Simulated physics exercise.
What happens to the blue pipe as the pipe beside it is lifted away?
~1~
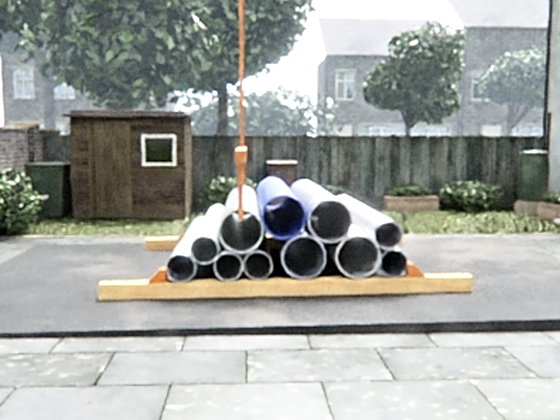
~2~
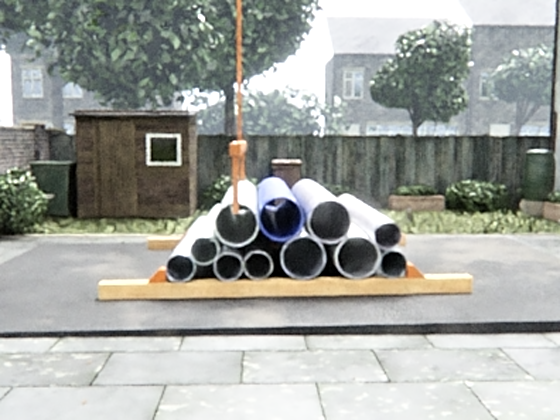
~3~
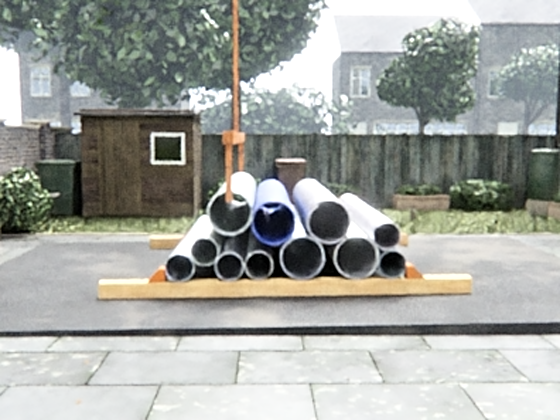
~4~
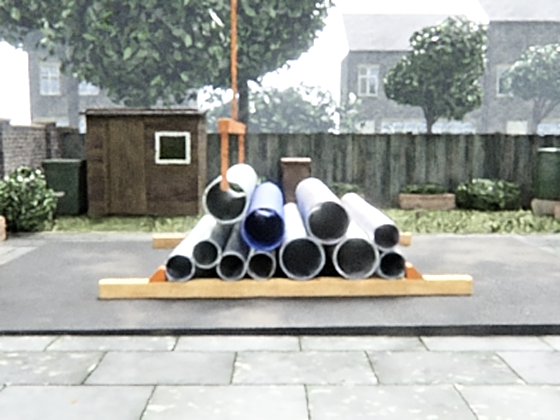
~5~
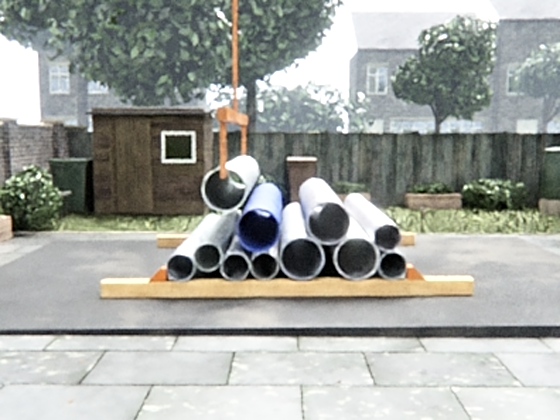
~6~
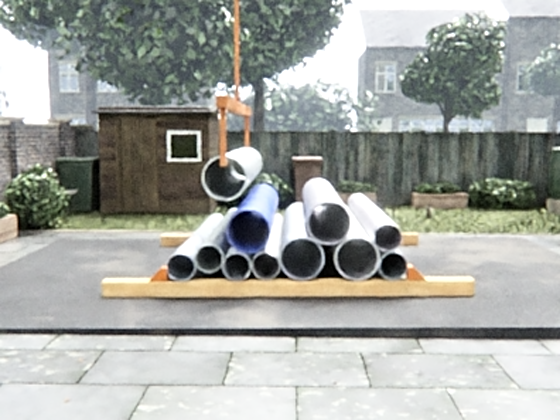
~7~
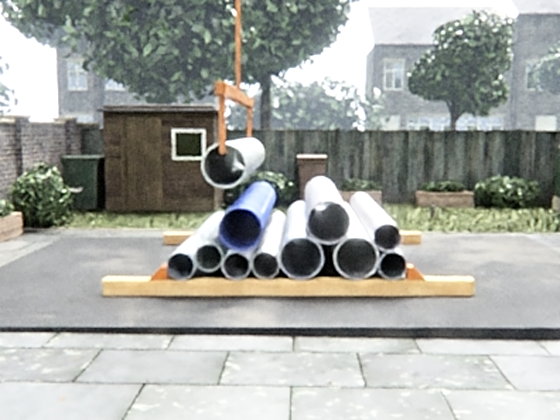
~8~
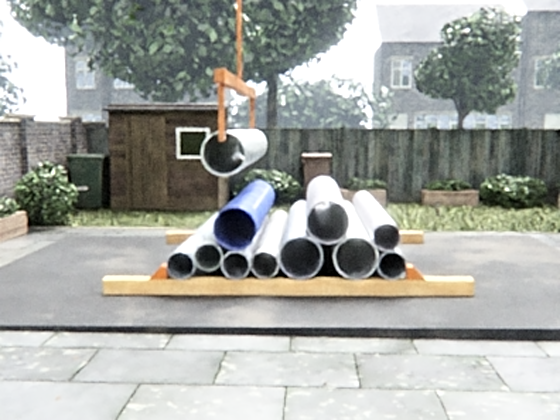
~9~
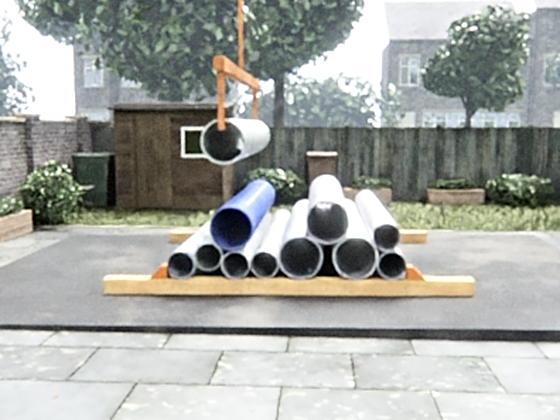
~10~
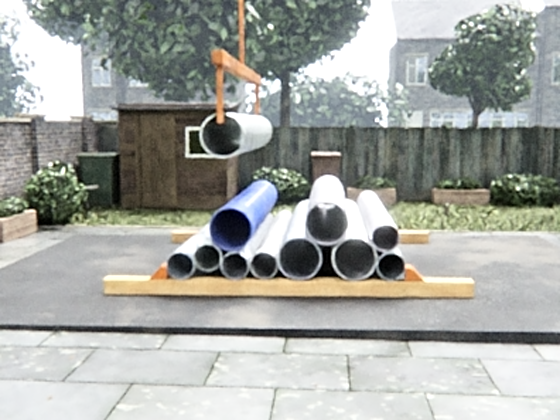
The blue pipe is dislodged, rolling to the left and coming to rest a little lower on the pipes beneath it.
